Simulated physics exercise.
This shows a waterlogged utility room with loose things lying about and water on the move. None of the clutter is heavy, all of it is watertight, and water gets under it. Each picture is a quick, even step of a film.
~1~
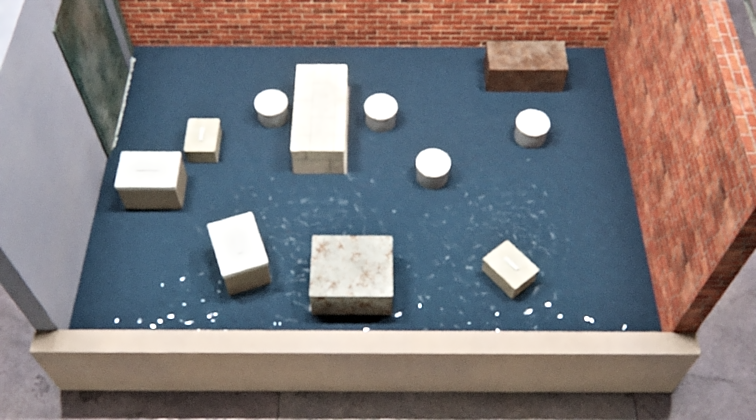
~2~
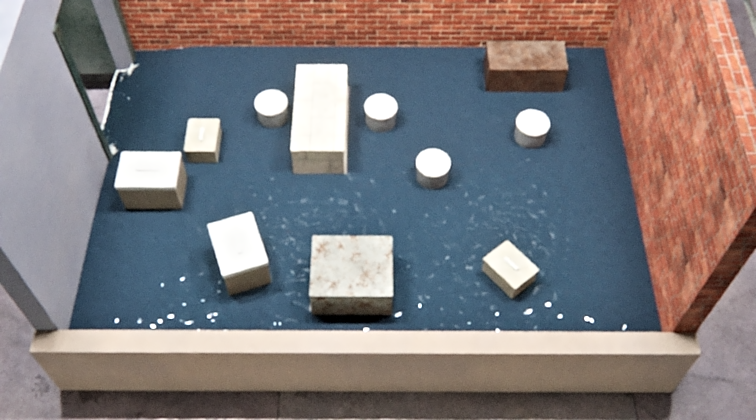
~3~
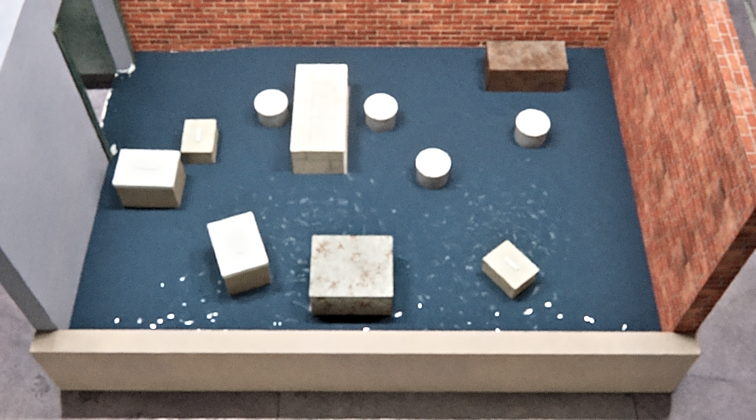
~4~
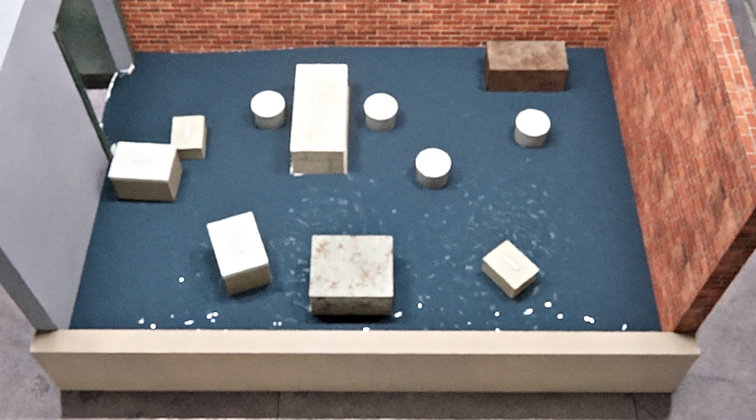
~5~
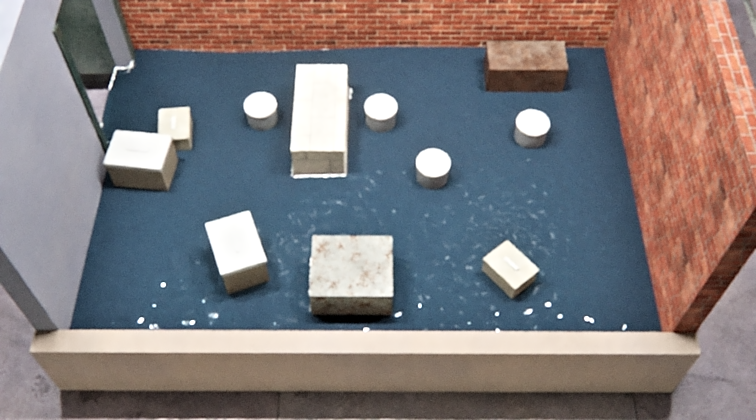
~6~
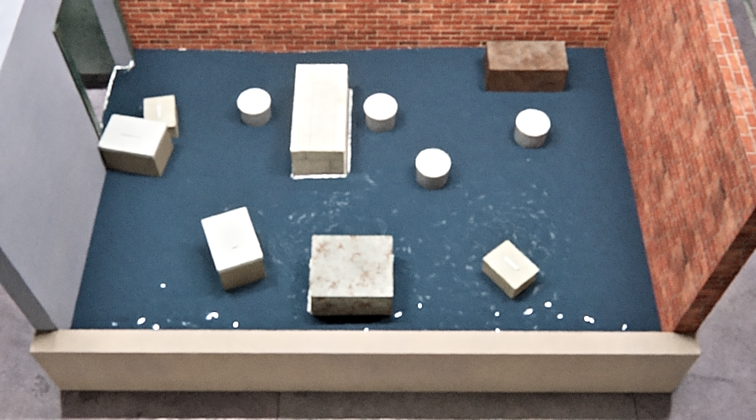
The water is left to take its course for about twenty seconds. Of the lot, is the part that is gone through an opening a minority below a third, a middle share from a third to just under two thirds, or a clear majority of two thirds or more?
The likely share is two thirds upward.
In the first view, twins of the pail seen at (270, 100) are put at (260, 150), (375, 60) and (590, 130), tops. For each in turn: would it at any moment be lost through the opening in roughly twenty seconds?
In sequence: Exits, exits, never exits.
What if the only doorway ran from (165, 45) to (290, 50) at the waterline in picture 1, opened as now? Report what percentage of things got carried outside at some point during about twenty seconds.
My guess is close to 80 percent.
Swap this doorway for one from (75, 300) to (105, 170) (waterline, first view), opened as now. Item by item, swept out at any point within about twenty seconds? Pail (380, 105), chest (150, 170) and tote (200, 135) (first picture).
In that order: No, through, washed out.
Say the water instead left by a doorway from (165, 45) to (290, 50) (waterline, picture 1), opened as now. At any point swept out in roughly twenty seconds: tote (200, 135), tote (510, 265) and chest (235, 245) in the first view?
Sequentially: Escapes, remains, escapes.
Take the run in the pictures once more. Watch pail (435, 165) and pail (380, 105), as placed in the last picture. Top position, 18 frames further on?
I'd say close to (186, 143) and close to (203, 49).
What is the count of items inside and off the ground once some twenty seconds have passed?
I count 2.
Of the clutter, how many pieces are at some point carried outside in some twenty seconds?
So that is 6.
A moment on, 2 of 8 are out; 6 afloat.
Next, 4 of 8 are out; 4 afloat.
Later, 6 of 8 are out; 2 afloat.
In the end, 6 of 8 are out; 2 afloat.
